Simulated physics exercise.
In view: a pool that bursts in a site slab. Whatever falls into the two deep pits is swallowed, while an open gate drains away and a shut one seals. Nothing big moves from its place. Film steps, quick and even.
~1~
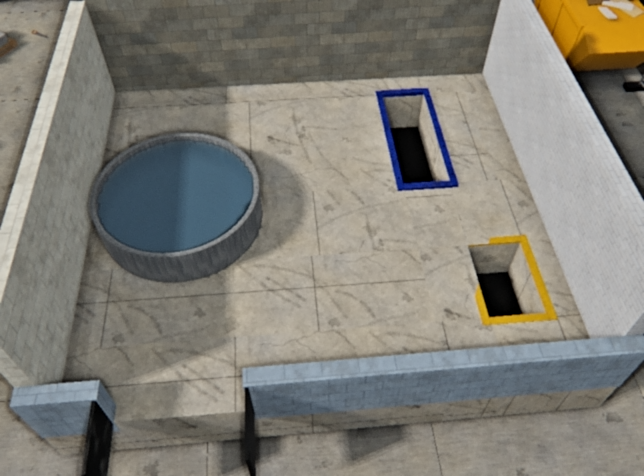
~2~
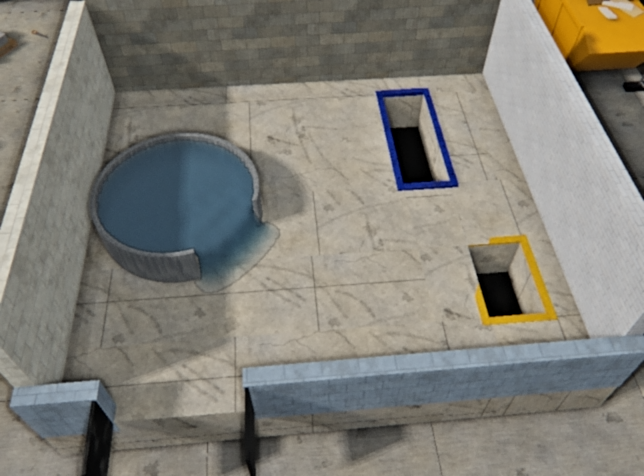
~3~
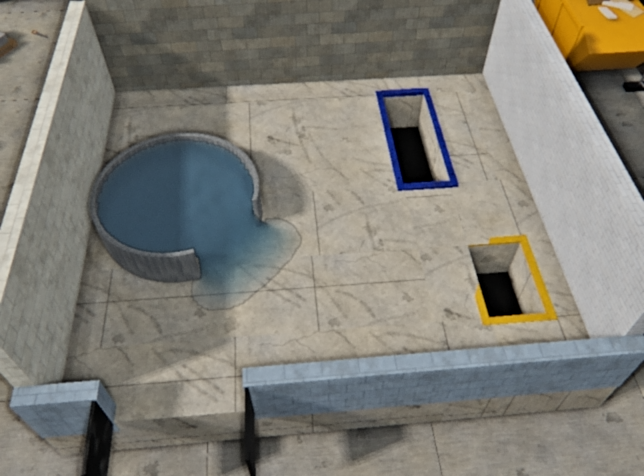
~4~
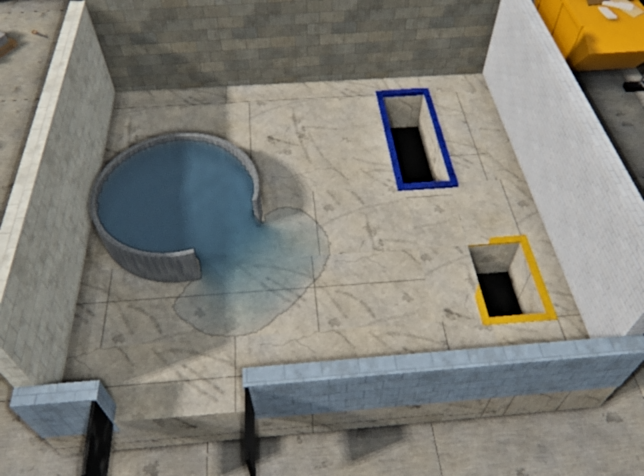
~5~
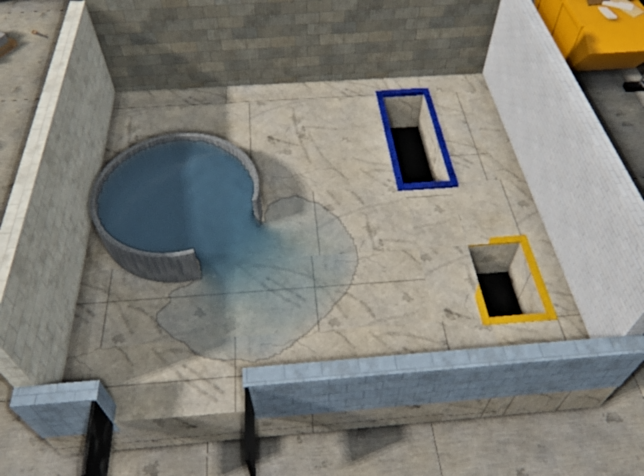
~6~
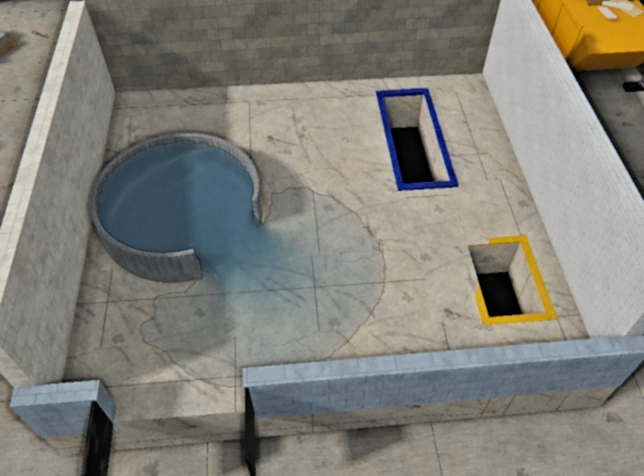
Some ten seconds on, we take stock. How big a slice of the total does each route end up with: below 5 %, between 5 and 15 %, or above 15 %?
Final slices - gate: Between 5 and 15 %, blue pit: Below 5 %, yellow pit: Above 15 %.
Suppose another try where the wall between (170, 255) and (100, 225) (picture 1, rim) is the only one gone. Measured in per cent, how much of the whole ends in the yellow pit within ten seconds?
Yellow: 12 %.
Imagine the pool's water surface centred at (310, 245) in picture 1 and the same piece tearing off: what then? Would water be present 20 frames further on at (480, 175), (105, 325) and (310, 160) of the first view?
Spot 1 wetted, spot 2 wetted, and spot 3 unwetted.
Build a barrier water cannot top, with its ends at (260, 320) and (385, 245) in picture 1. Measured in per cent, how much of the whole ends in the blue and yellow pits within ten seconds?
I'd say blue collects roughly 14 % while yellow collects roughly 8 %.
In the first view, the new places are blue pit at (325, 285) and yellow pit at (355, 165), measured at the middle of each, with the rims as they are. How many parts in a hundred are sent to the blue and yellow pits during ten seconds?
The blue pit receives 55 per cent and the yellow pit 0 per cent.
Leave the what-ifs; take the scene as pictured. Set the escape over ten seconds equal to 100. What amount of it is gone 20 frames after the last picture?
Working it through, I arrive at 25 per cent.
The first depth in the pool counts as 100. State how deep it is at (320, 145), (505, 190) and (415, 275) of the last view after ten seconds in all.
About 0, 4, 4 %.
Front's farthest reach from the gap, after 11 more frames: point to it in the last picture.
Look around (589, 365).
A moment on, water covers 30 % of the floor; the gate 0 %, the blue pit 0 %, the yellow pit 0 %.
Next, water covers 35 % of the floor; the gate 2 %, the blue pit 0 %, the yellow pit 2 %.
Then, water covers 40 % of the floor; the gate 4 %, the blue pit 0 %, the yellow pit 11 %.
Later, water covers 45 % of the floor; the gate 7 %, the blue pit 0 %, the yellow pit 31 %.
In the end, water covers 50 % of the floor; the gate 9 %, the blue pit 0 %, the yellow pit 48 %.
